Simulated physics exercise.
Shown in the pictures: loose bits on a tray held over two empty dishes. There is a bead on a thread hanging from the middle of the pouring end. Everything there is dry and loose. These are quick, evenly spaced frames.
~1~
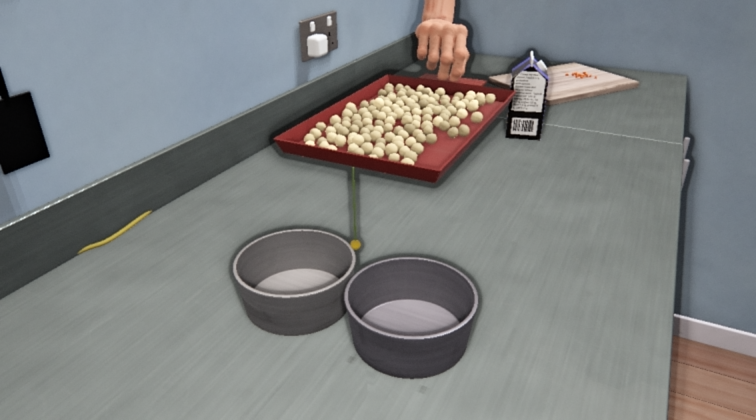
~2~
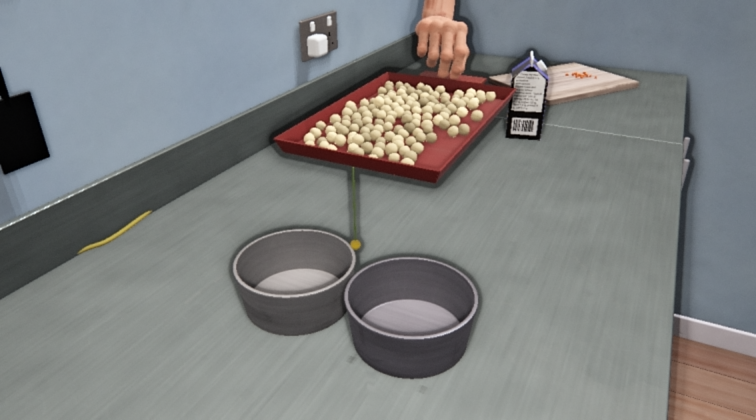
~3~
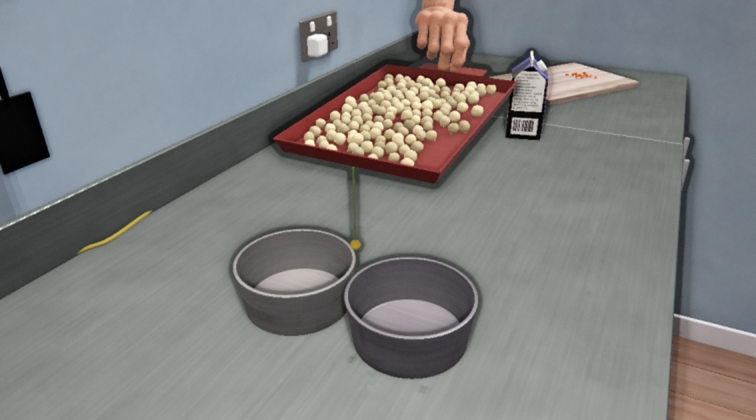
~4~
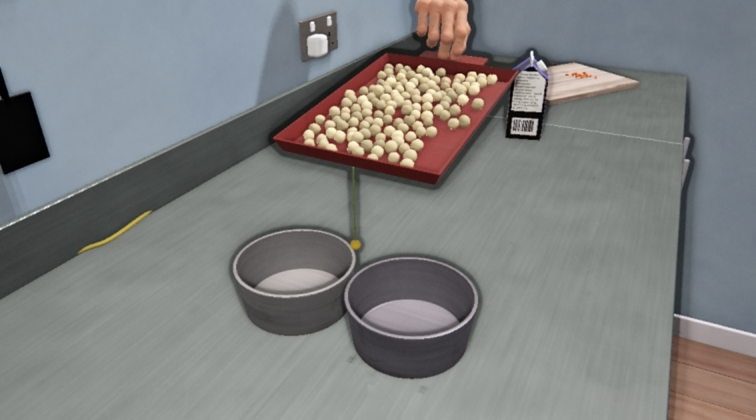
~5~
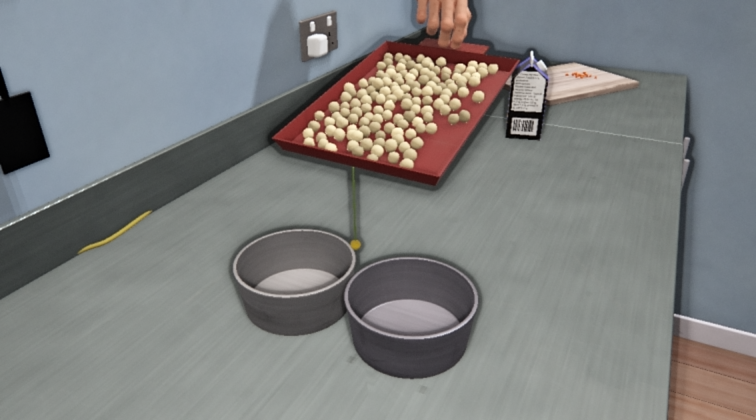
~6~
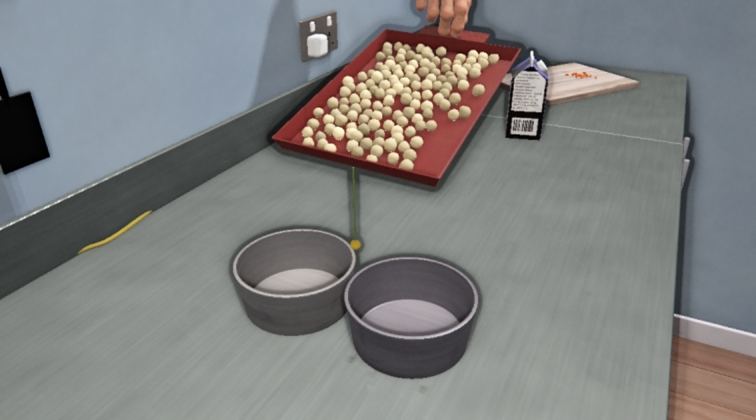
Red tray of round, pale nuts being slowly tilted by a hand at its far end, above two empty grey dishes.
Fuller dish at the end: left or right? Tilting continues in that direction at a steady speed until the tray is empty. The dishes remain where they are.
The right one fills more.
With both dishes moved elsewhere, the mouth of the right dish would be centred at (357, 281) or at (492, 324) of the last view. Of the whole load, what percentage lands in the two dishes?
About 70 % and 80 %.
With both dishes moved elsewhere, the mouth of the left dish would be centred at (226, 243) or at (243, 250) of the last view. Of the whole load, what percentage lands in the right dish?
50 %, 60 %.
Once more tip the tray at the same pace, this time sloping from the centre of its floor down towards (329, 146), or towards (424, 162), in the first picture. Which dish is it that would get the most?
In turn: The left one; right.
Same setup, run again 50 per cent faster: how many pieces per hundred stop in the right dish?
I'd expect near 70 per cent.
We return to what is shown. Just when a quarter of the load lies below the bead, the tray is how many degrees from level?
The angle is around 85°.
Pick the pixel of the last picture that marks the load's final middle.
The centre settles at about (380, 327).
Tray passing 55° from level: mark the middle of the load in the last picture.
(380, 133).
Just after the last frame, tray tipped steeply; almost all on the tray; just a few in the right dish; about a tenth in the air.
A moment on, tray tipped right over; roughly a quarter on the tray; roughly a third in the right dish; roughly a quarter in the left dish; just a few outside both; roughly a quarter in the air.
Further on, tray tipped past a quarter turn; roughly two thirds in the right dish; roughly a third in the left dish; about a tenth outside both.
When it is over, tray tipped past a quarter turn; roughly two thirds in the right dish; roughly a third in the left dish; about a tenth outside both.
